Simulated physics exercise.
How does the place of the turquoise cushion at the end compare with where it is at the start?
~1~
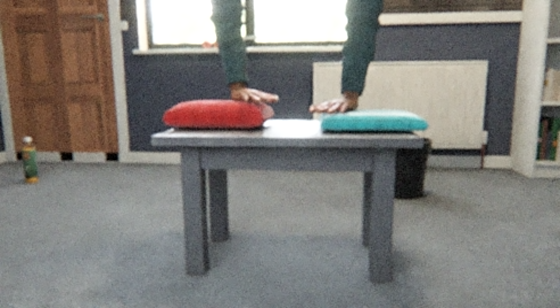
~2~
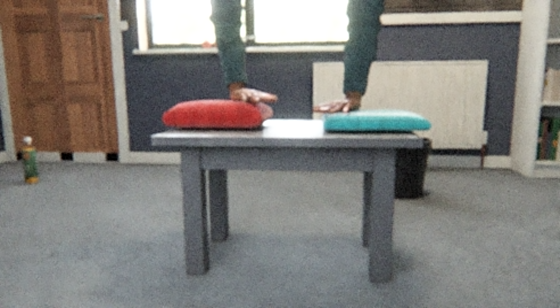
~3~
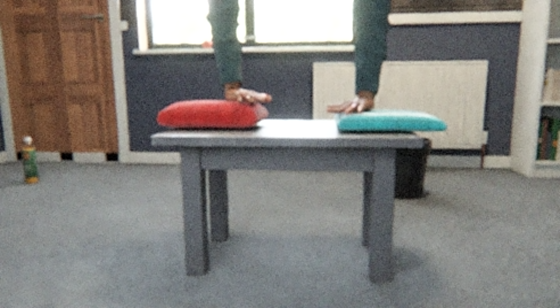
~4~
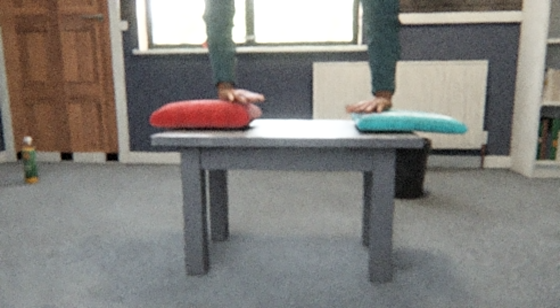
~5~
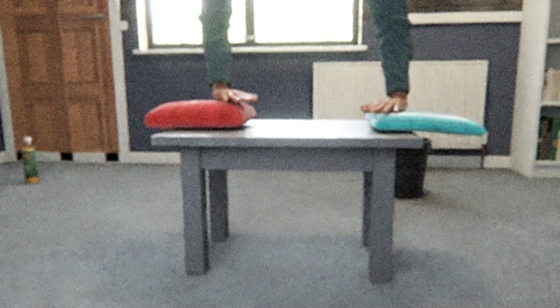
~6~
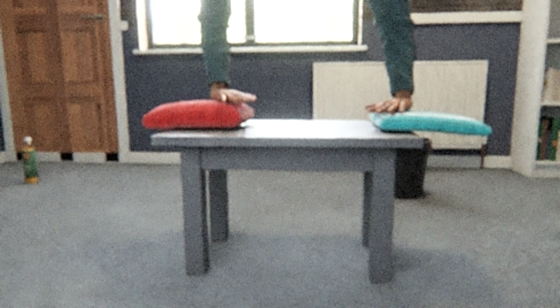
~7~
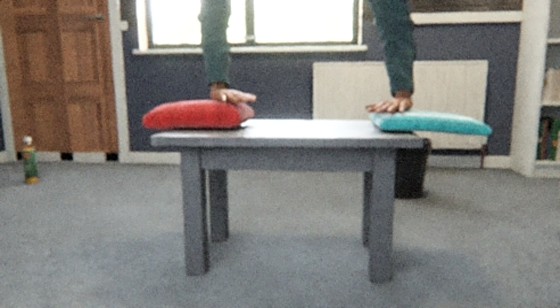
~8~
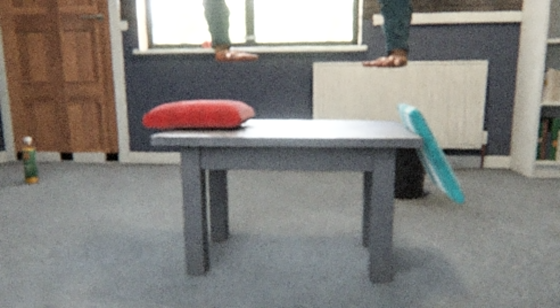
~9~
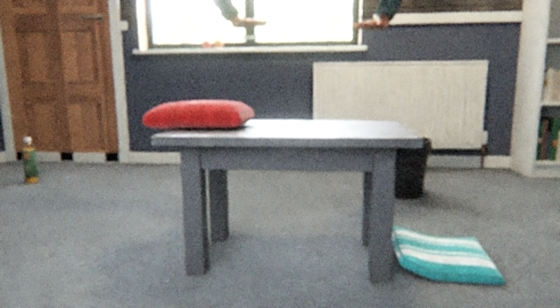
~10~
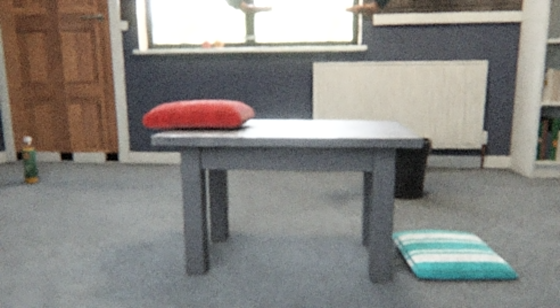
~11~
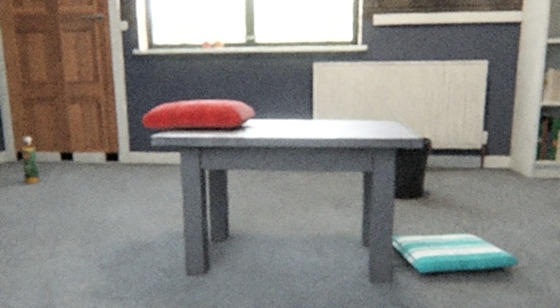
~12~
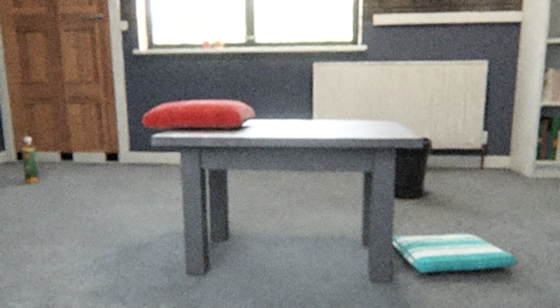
At the start it lies on the right part of the tabletop under a hand. At the end it lies on the floor, just to the right of the table.
